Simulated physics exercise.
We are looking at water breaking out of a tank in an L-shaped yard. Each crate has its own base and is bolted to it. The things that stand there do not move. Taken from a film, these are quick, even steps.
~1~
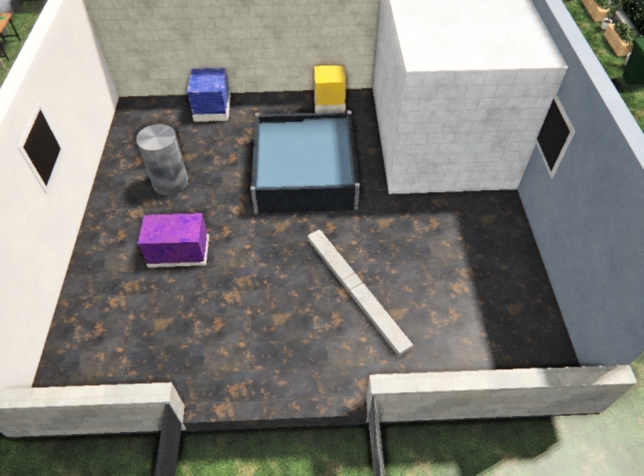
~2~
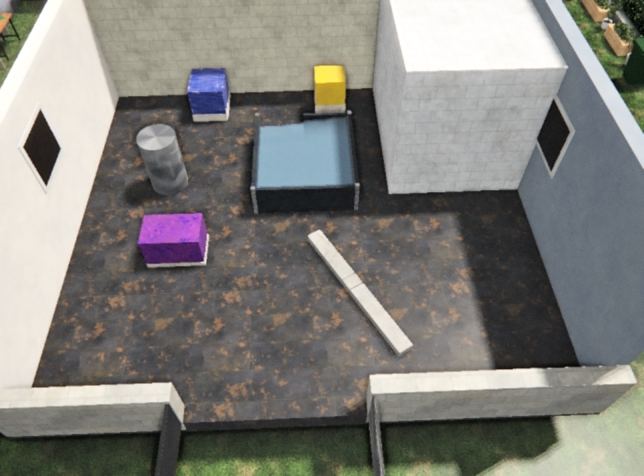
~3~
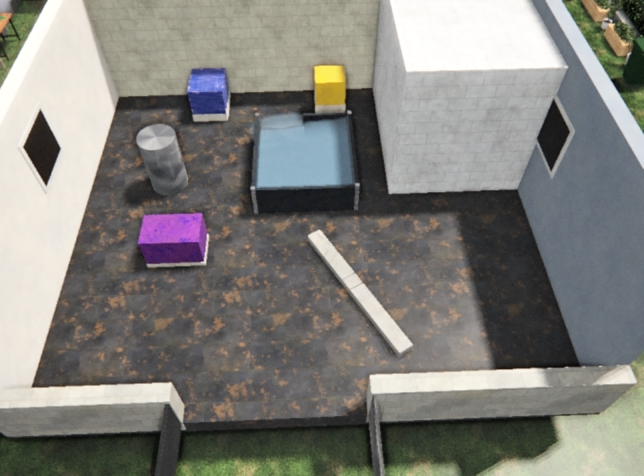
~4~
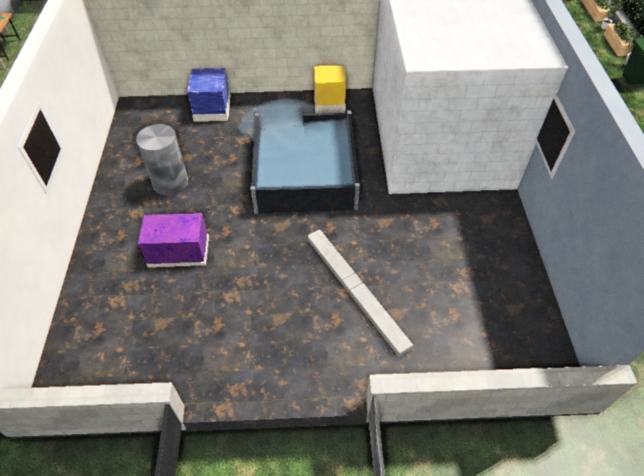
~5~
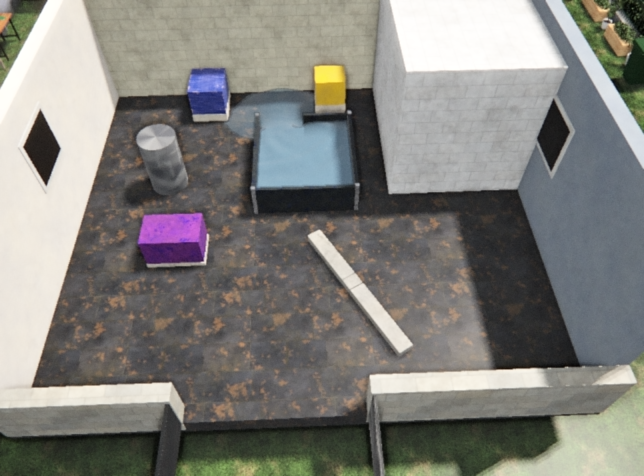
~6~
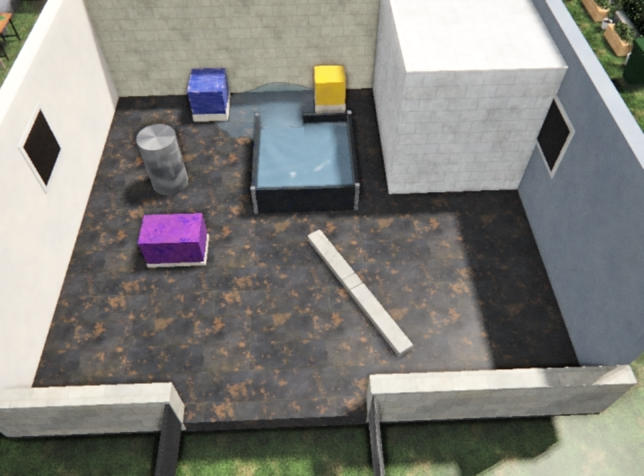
In a walled yard with blue, yellow and purple blocks, a grey cylinder and a long pale bar on the dark floor, a square tank of water sits still at first. The water inside shifts, then a thin sheet emerges at the tank's far left corner and spreads a short way along the back wall.
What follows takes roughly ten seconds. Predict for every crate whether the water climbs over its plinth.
In order: Blue crate: Doused. Purple crate: Doused. Yellow crate: Clear.
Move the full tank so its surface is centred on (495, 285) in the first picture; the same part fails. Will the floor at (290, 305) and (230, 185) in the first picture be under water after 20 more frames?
The first spot is not reached, while the second is wetted.
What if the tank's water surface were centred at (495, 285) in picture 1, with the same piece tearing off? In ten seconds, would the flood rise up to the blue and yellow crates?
As I see it, blue is not reached, and yellow is not reached.
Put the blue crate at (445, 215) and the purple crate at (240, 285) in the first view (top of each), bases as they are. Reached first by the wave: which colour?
From the scene, I'd name the crate marked yellow.
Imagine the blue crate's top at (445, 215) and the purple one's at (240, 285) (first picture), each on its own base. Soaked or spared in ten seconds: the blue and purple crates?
Blue crate: Not reached; purple crate: Not reached.
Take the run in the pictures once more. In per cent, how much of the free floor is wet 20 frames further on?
It works out to about 25 in a hundred.
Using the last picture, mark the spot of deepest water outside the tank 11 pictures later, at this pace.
Look close to (287, 101).
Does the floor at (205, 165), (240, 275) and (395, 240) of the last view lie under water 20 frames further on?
Status per point, in sequence: Waterlogged, then unwetted, then unwetted.
A moment on, water covers 5 % of the floor; the blue crate water round its plinth, the purple crate not reached, the yellow crate water round its plinth.
Next, water covers 10 % of the floor; the blue crate water round its plinth, the purple crate not reached, the yellow crate water round its plinth.
Then, water covers 25 % of the floor; the blue crate water round its plinth, the purple crate water round its plinth, the yellow crate water round its plinth.
Later, water covers 45 % of the floor; the blue crate water round its plinth, the purple crate water round its plinth, the yellow crate water round its plinth.
In the end, water covers 65 % of the floor; the blue crate was topped, the purple crate was topped, the yellow crate stayed above the water.
